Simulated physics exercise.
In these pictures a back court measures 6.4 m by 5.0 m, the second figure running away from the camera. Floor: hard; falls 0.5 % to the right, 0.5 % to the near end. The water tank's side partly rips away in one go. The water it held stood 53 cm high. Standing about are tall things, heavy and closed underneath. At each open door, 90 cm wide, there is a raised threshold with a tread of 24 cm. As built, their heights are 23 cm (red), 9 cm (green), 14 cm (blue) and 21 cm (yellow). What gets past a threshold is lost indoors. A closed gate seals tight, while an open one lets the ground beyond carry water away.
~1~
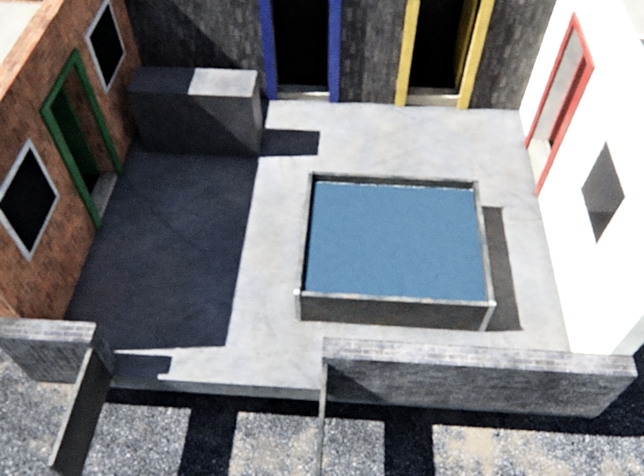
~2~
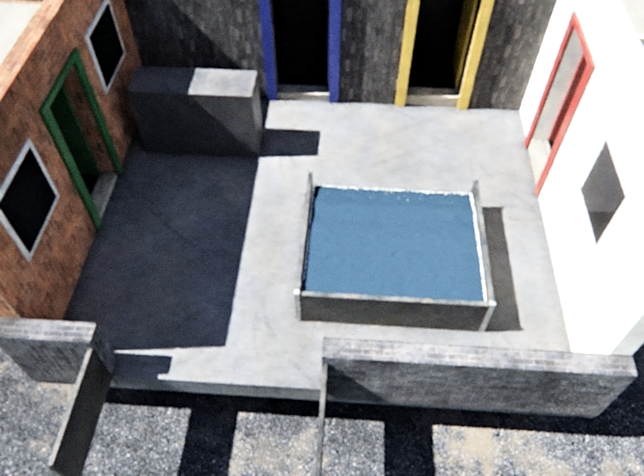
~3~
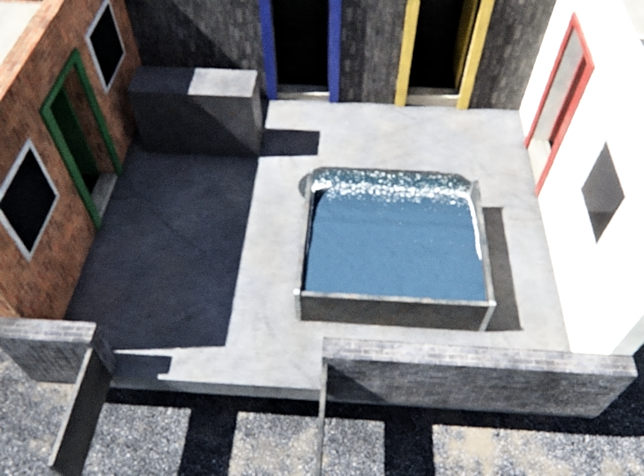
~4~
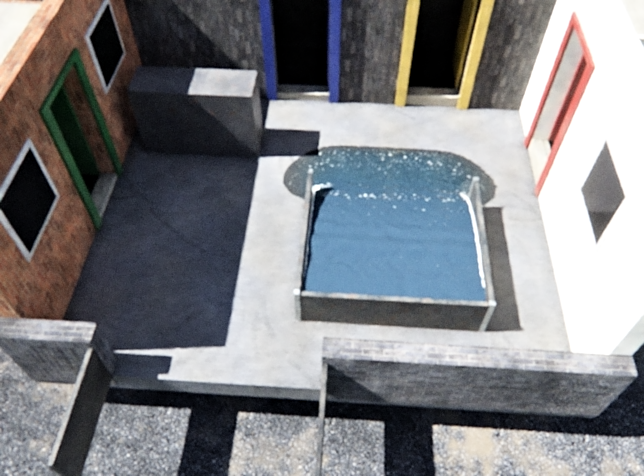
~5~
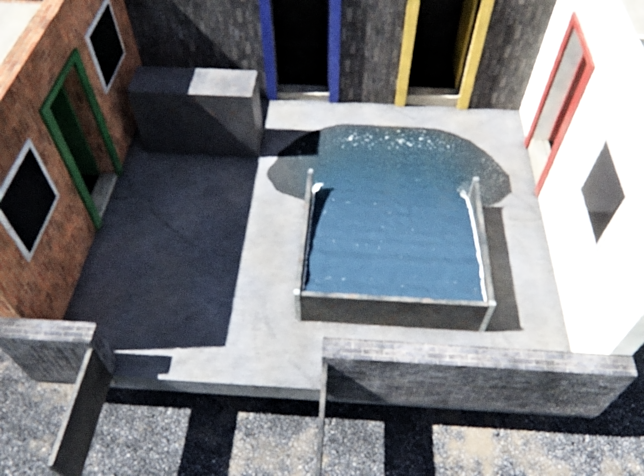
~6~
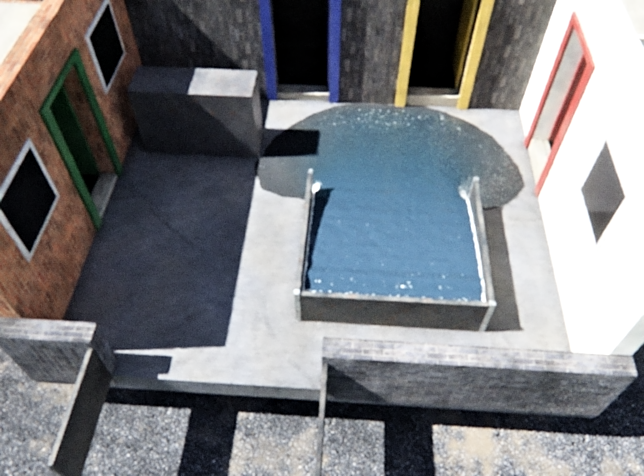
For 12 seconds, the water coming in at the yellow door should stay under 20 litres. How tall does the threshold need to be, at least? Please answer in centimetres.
Close to 25 cm is just enough.
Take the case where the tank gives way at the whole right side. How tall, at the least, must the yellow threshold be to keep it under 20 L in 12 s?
About 13.0 cm.
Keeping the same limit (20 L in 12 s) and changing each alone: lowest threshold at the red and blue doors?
You'd want some 12.5 cm at red and some 17 cm at blue.
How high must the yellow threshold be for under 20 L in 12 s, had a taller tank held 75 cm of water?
About 38 cm.
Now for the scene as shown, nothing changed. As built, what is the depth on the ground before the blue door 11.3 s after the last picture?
Some 2.5 cm.
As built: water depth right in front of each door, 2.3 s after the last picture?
Depths in cm - red: 17, green: 0, blue: 19, yellow: 24.
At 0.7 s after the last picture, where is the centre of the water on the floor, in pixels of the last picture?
(390, 213) or so.
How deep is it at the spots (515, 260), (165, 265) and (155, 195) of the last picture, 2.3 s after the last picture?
About 0, 0 and 0 cm.
Then, 0.7 s after the last picture water covers 35 % of the floor, deepest (34 cm) near (389, 109); 30 cm at the yellow door, 6 litres in over its 21 cm threshold.
Then, 2.3 s after the last picture water covers 40 % of the floor, deepest (32 cm) near (516, 115); 24 cm at the yellow door, 51 litres in over its 21 cm threshold.
Then, 11.3 s after the last picture water covers 95 % of the floor, deepest (10 cm) near (542, 384); 5 cm at the yellow door, 56 litres in over its 21 cm threshold.
At the yellow door as built, the water peaked near 30 cm, 1.3 s after the last picture.
With a threshold of 22.5 cm, 41 litres would have come in within the 12 s; with 30.5 cm, 2 litres. So under 20 litres takes about 25 cm.
